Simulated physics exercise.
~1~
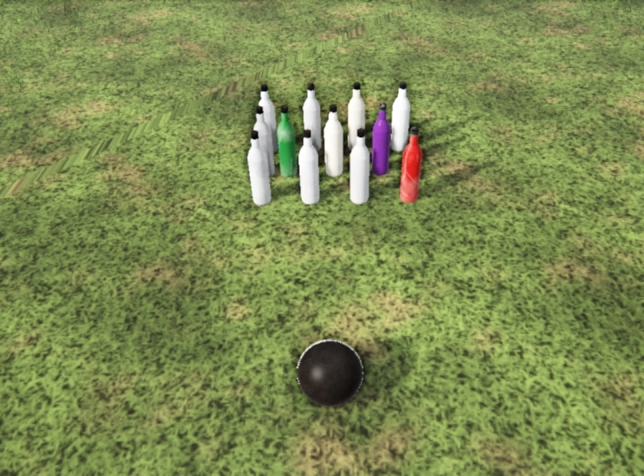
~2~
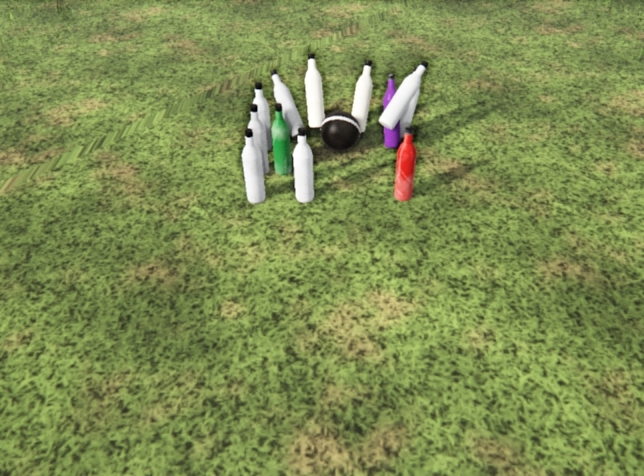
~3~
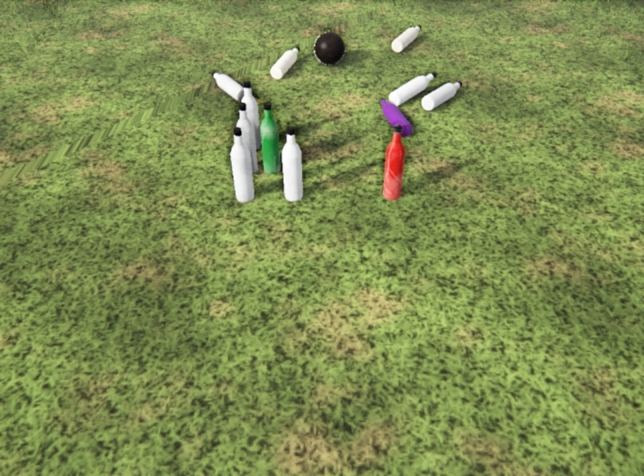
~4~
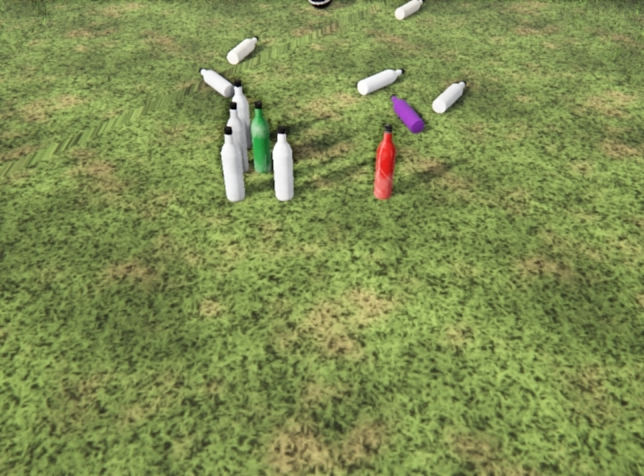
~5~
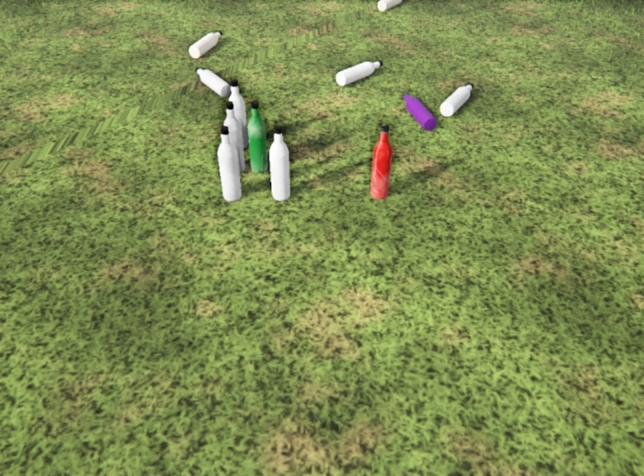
A dark ball rolled away across the grass into three rows of capped bottles, knocking the purple one and several white ones flat before rolling out of sight, while the red, the green and a few white bottles on the left stayed standing.
